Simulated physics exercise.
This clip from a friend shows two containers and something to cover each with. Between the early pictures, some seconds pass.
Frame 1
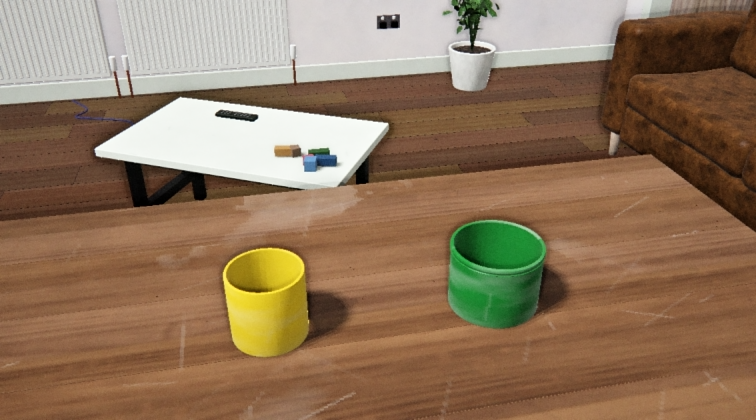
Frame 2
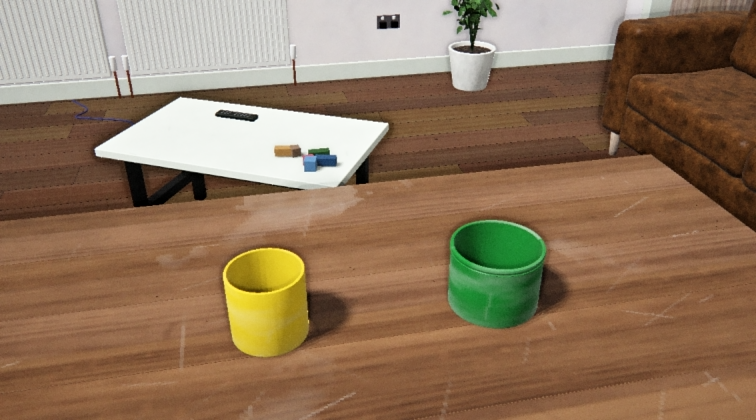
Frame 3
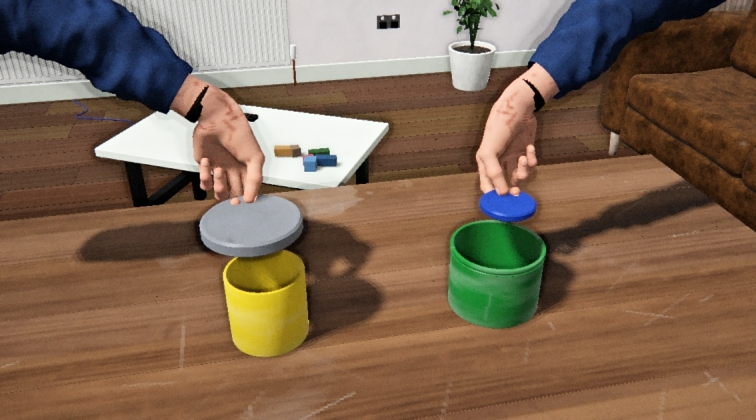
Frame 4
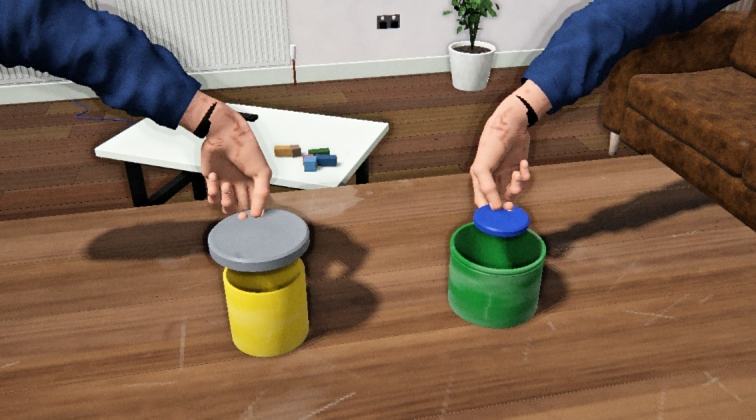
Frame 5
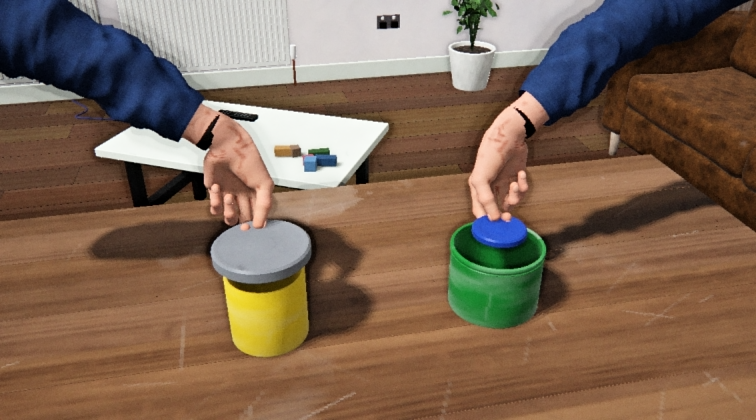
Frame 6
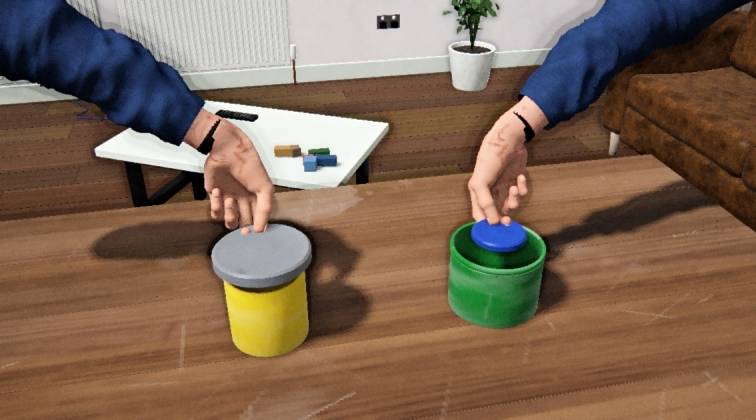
Two hands reach in over a wooden table where a yellow container and a green one stand open, holding a grey disc on the left and a smaller blue disc on the right. They lower the discs together, the grey onto the yellow rim and the blue within the green opening, fingers still touching both.
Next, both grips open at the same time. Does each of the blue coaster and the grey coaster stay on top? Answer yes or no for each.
Blue coaster - no; grey coaster - yes.
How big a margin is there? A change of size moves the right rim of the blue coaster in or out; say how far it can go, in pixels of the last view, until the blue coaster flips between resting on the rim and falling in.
Around 16 pixels to the right.
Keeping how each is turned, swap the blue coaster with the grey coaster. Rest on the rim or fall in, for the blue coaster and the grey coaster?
Swapped, the blue coaster tumbles in and the grey coaster does not fall in.
Then, 0.14 s past the last view, blue coaster travelled about its own width near (496, 263); grey coaster moving near (263, 263).
Finally, the blue coaster slips past the rim, near (493, 294); the grey coaster works as a lid, near (263, 264).
